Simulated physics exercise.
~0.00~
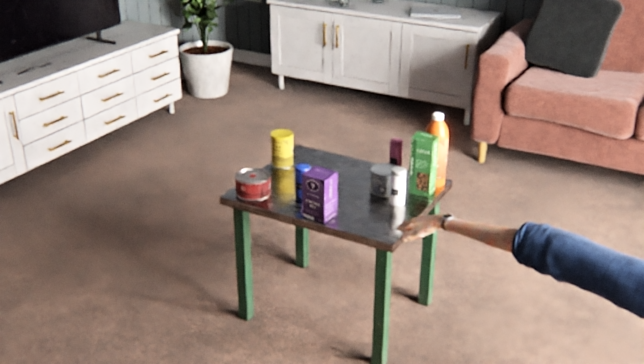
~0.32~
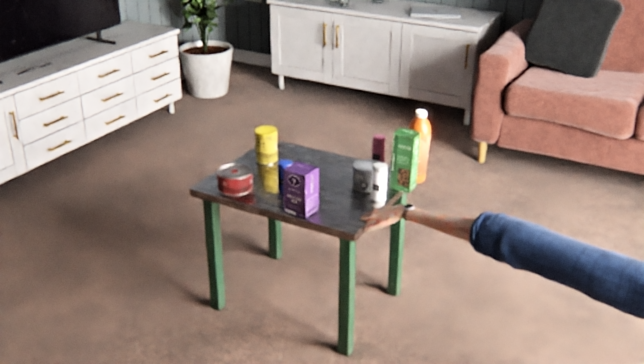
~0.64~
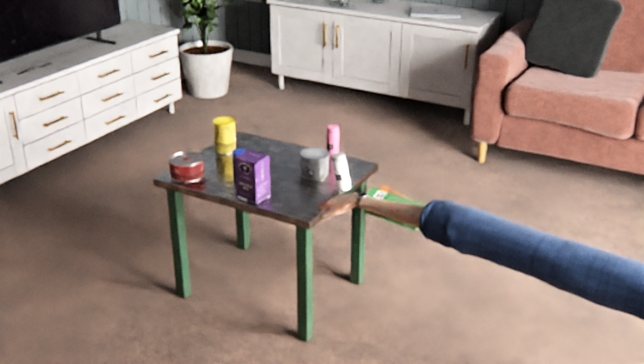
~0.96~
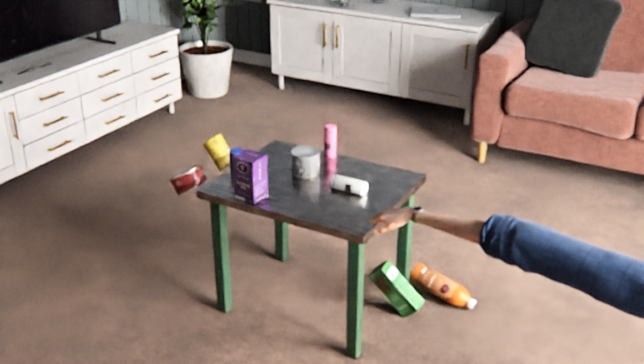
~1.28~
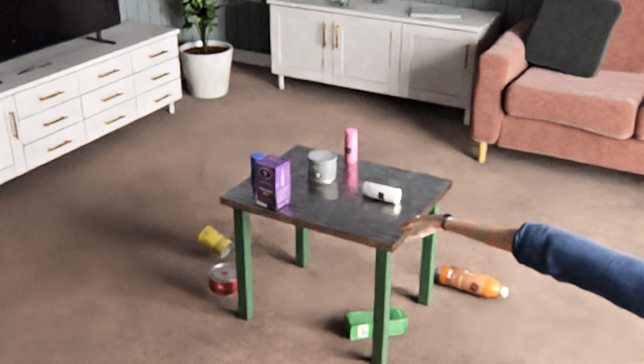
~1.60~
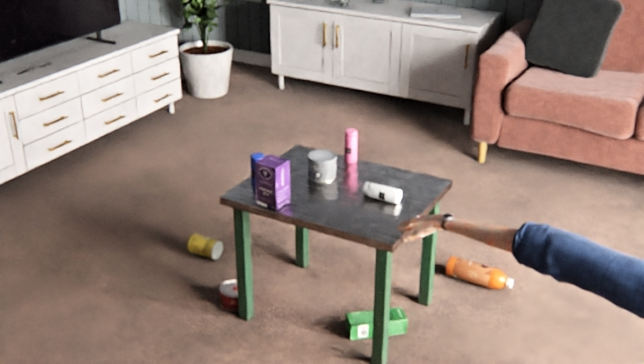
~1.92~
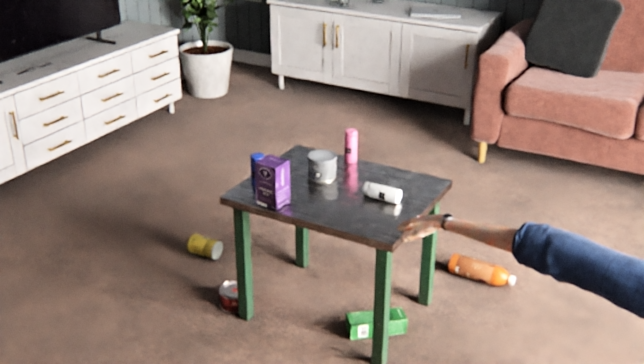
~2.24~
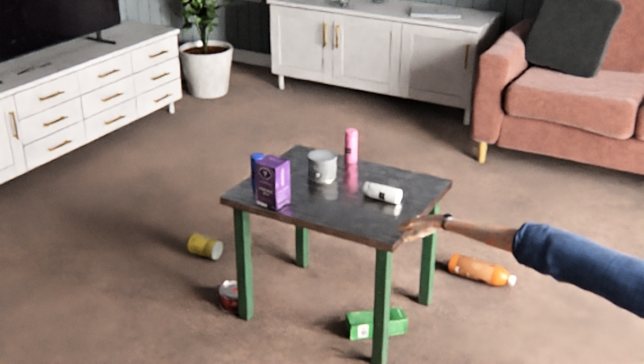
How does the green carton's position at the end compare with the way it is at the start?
At the start the green carton stands upright on the table, but at the end it lies on its side on the floor.
